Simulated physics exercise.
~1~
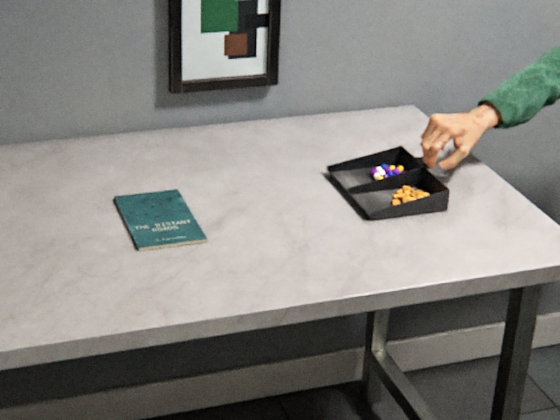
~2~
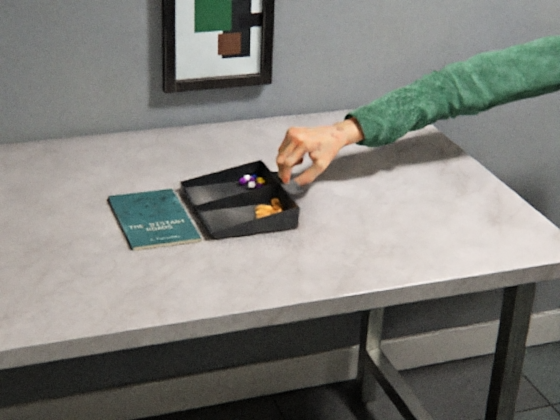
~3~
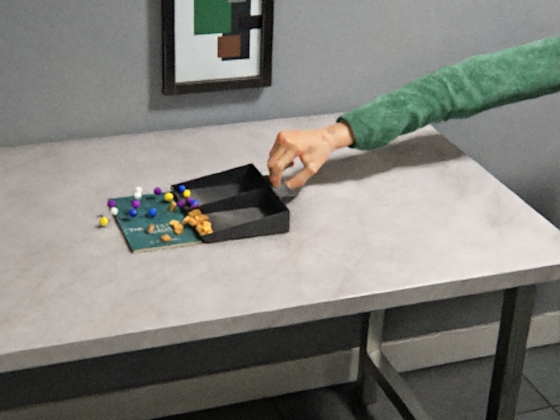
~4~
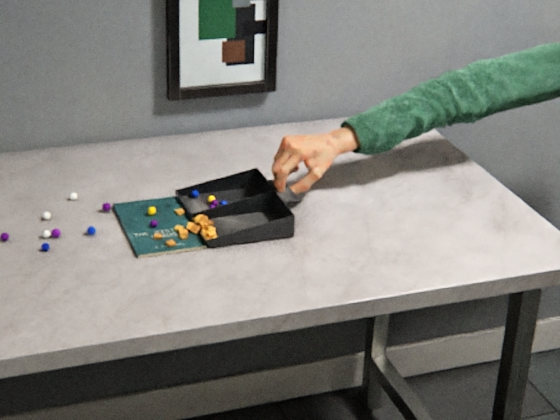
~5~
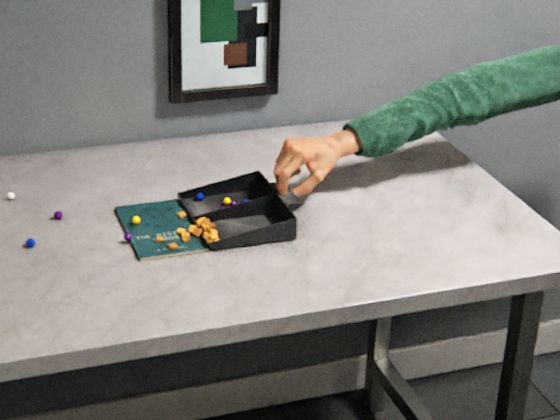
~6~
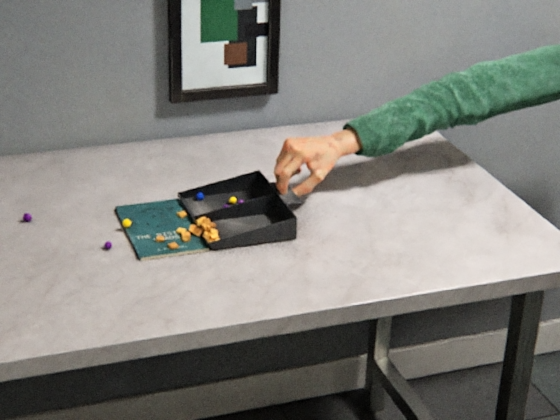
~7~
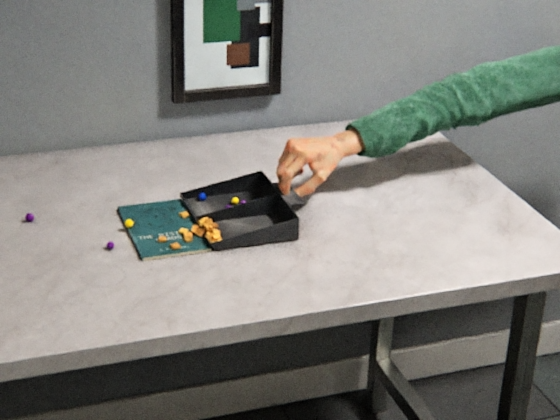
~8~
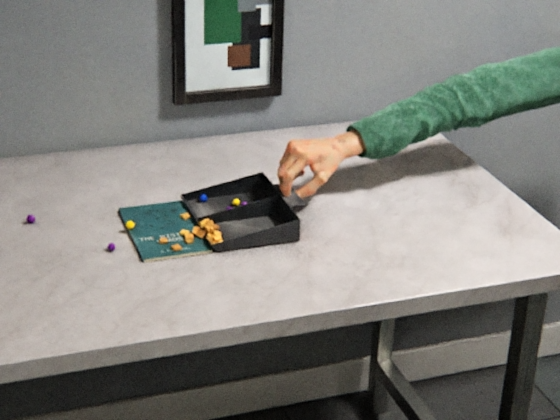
The clip shows a hand pushing a divided black tray left along a table until it stops at a thin green book, spilling colourful beads and orange pieces over its front; several beads roll left out of view, while the rest settle on the book, table and tray.
